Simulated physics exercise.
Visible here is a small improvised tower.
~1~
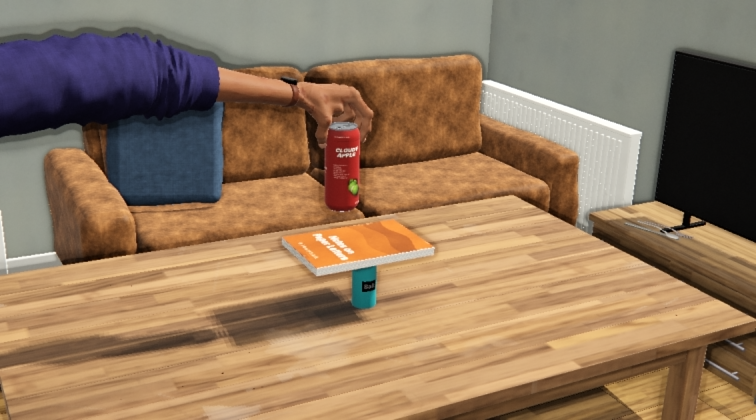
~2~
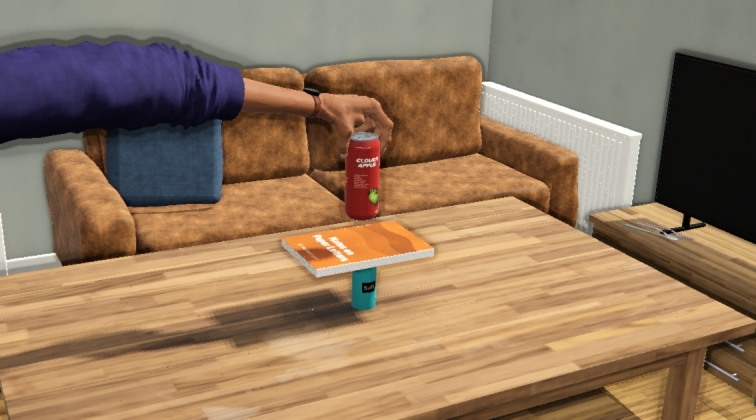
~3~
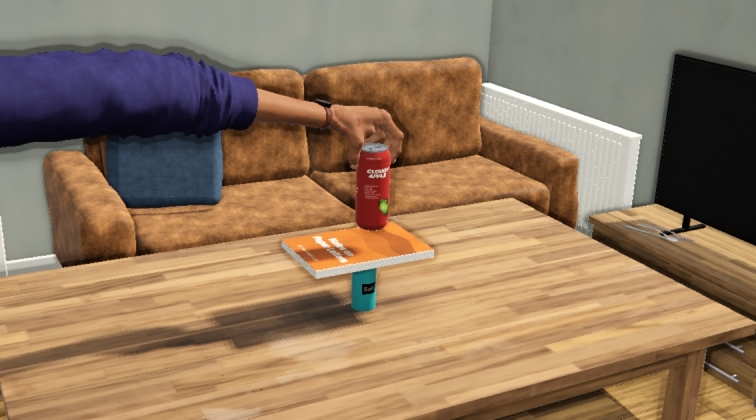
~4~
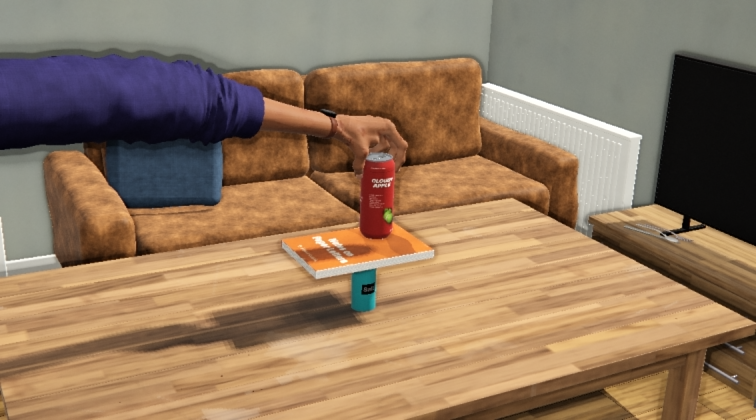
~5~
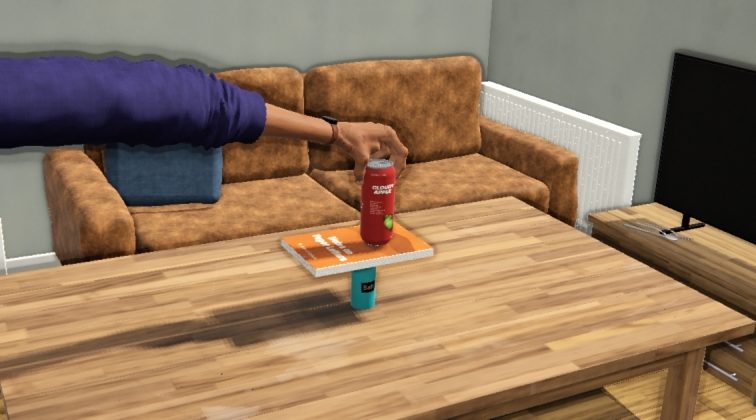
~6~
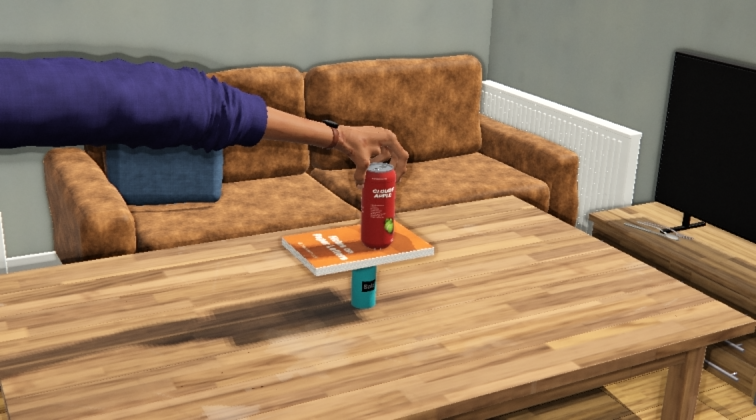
An arm in a purple sleeve with a dark wristband reaches in from the left over a wooden table, seen from slightly above in a living room with a brown sofa, blue cushion and black television. An orange book lies flat atop a small turquoise container. The hand carries a red can rightward and down, setting it upright on the book's right side, still gripping it, while the camera stays still.
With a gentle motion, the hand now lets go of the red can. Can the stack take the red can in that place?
The stack stays upright.
Then, 0.40 s after the last picture, nothing has stirred.
Then, 1.10 s after the last picture, red can resting near (379, 207).
At rest, all 3 in place. Seen from the same camera at the end, red can near (379, 207). The stack stays up.
